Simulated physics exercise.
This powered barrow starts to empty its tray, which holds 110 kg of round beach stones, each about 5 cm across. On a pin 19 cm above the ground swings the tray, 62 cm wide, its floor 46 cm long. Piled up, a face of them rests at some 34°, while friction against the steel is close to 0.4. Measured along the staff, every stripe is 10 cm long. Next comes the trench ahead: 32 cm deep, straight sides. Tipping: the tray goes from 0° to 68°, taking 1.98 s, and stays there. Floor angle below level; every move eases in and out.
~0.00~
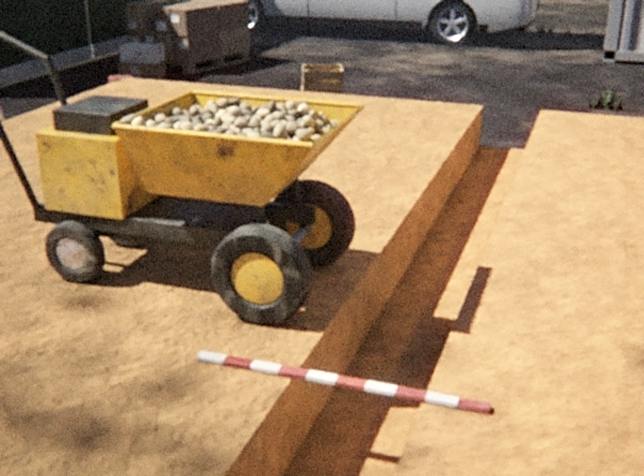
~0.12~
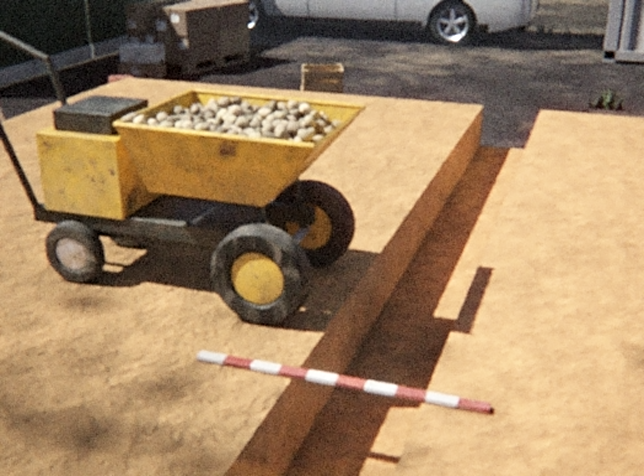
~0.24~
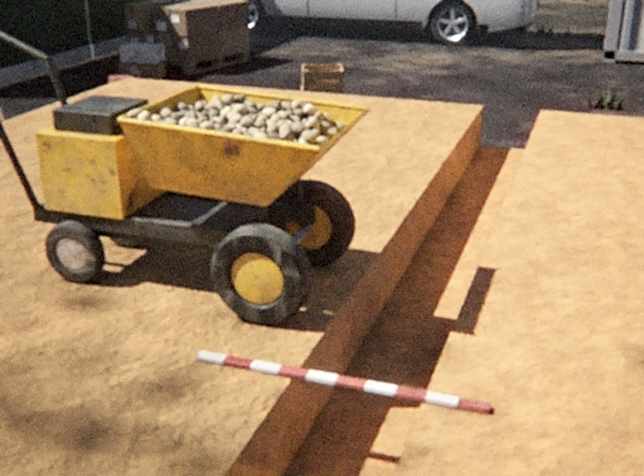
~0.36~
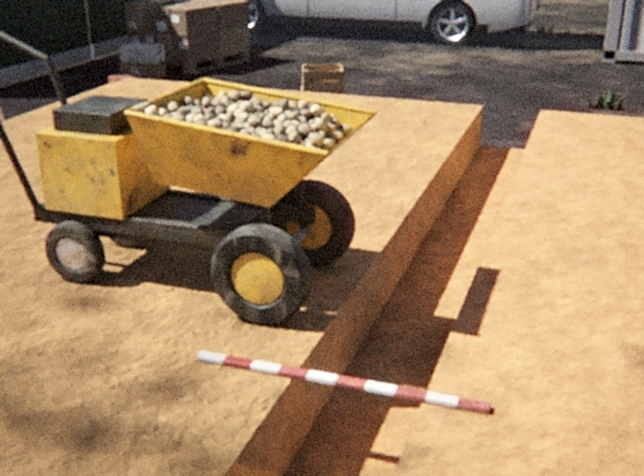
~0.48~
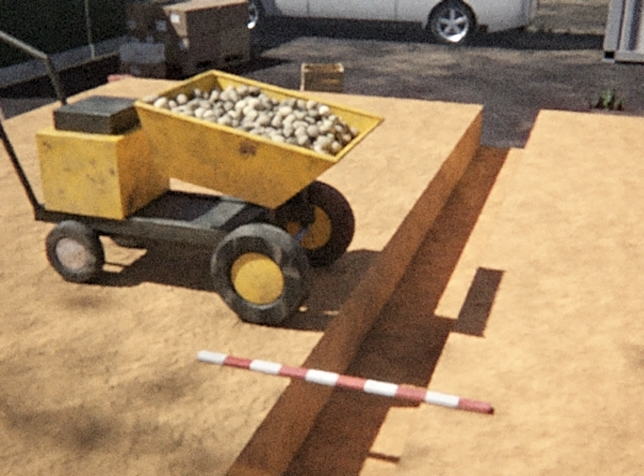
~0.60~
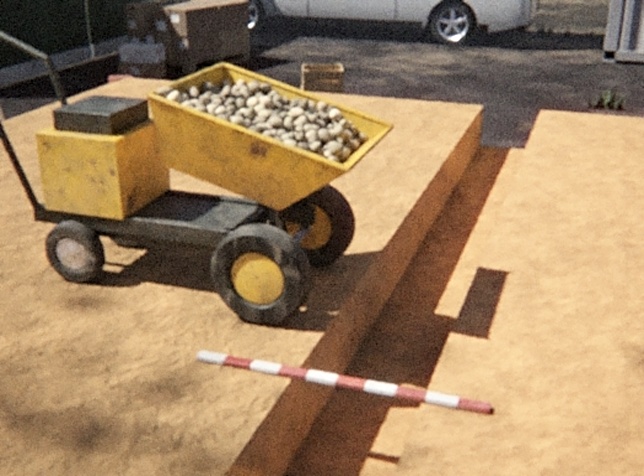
The yellow tray of a small powered barrow, loaded with round pale stones, slowly tilts down toward the right, its rear lifting off the chassis, while the wheels stay still beside a trench crossed by a red-and-white staff.
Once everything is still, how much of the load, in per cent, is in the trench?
About 46 per cent.
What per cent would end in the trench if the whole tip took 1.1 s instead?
In that case, around 35%.
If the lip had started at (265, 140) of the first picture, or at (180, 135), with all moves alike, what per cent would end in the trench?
First place: Near 95%; second place: Near 80%.
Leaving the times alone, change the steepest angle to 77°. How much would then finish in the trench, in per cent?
Near 45 per cent then.
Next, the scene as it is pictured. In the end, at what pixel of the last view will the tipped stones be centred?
I'd put it close to (471, 314).
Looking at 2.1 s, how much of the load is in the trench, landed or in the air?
By then, around 20 percent.
After 1.5 s the floor is at 57°; 96 % in the tray, 4 % in the trench; the foremost stones are at (453, 257).
After 2.1 s the floor is at 68°; 30 % in the tray, 22 % in the trench, 48 % past the trench; the foremost stones are at (632, 353).
After 2.4 s the floor is at 68°; 11 % in the tray, 33 % in the trench, 56 % past the trench; the foremost stones are past the picture's edge.
After 4.4 s the floor is at 68°; 0 % in the tray, 46 % in the trench, 54 % past the trench; the foremost stones are past the picture's edge.
